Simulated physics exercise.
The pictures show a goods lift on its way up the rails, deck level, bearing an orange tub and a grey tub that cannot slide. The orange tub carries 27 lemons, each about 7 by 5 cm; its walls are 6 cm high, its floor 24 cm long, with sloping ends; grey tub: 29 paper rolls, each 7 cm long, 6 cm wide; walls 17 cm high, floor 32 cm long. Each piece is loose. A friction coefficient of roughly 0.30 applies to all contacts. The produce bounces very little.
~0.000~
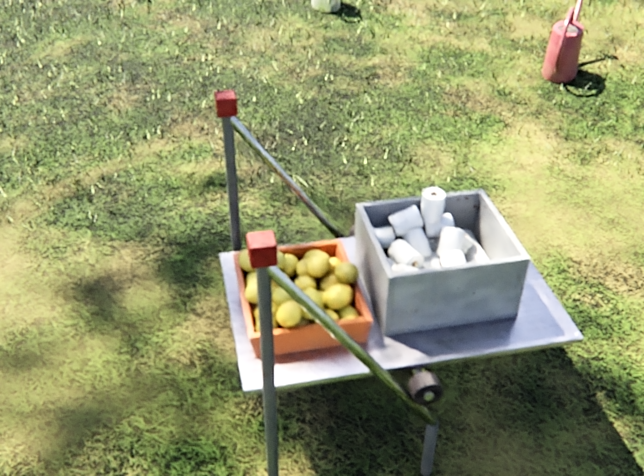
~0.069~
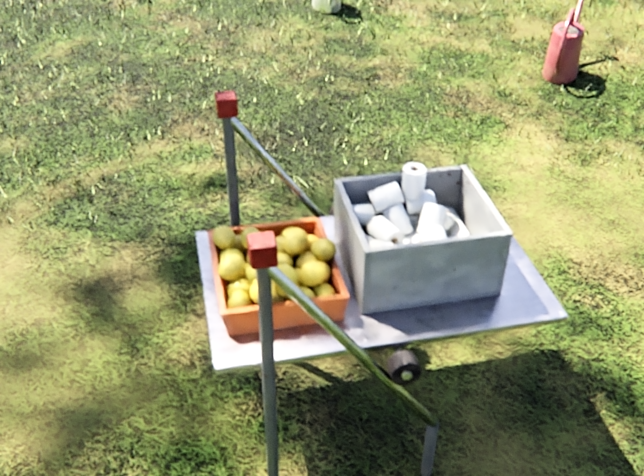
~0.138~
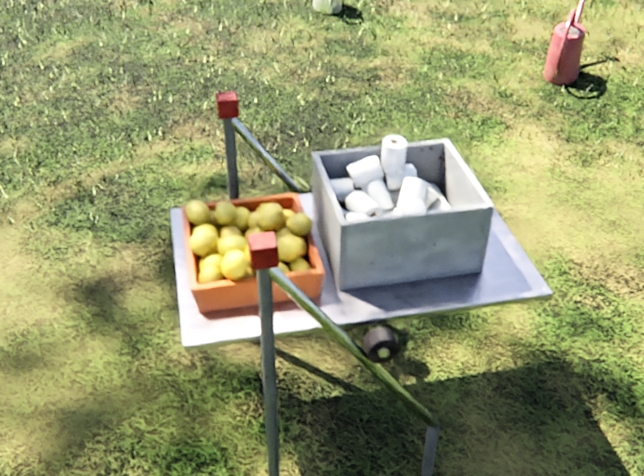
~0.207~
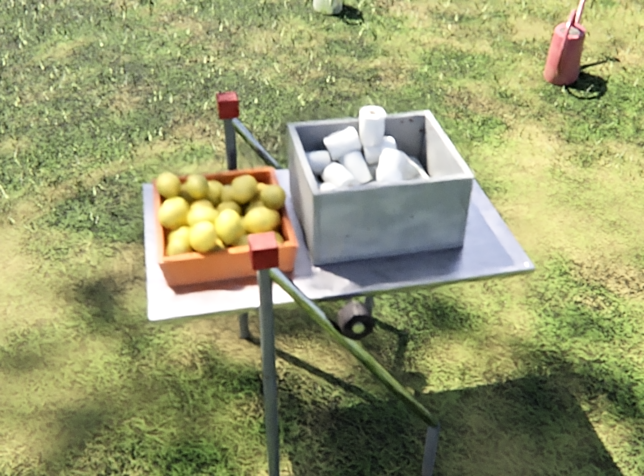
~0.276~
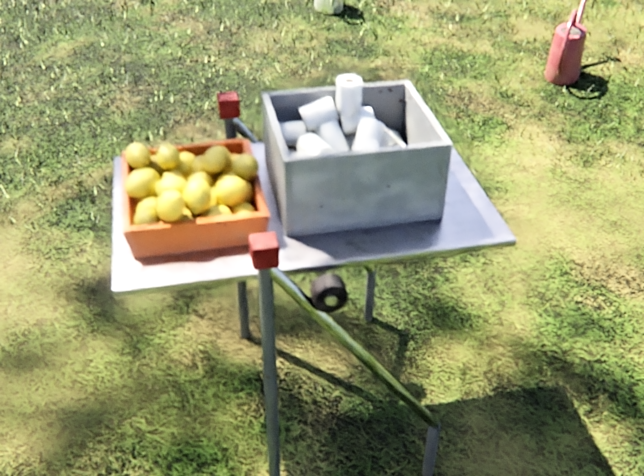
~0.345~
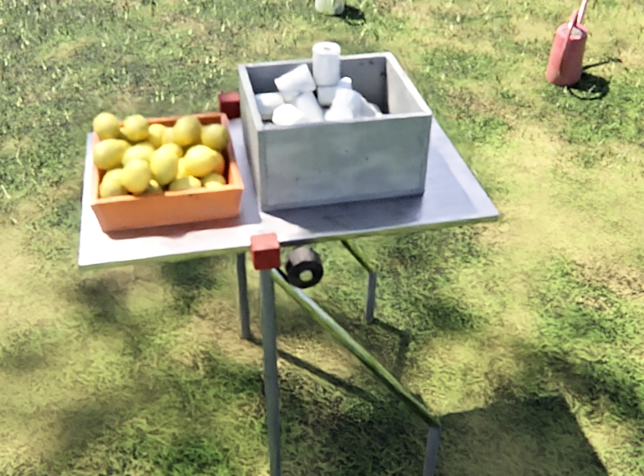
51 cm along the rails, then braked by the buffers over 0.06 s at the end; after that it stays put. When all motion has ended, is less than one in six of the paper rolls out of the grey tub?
Yes - the escapes do not reach one in six.
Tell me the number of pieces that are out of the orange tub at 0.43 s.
At that moment the orange tub count out stands near 2.
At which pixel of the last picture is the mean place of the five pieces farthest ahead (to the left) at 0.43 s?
They'd be centred about (92, 136) in the last picture.
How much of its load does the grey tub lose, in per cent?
Some 0 per cent of them.
After 0.43 s, 2 of 27 out of the orange tub and 0 of 29 out of the grey tub.
After 0.59 s, 5 of 27 out of the orange tub and 0 of 29 out of the grey tub.
After 0.81 s, 7 of 27 out of the orange tub and 0 of 29 out of the grey tub.
When it is over (at 1.36 s), 7 of 27 out of the orange tub and 0 of 29 out of the grey tub. Asked share, 0 of 29, 0 per cent.
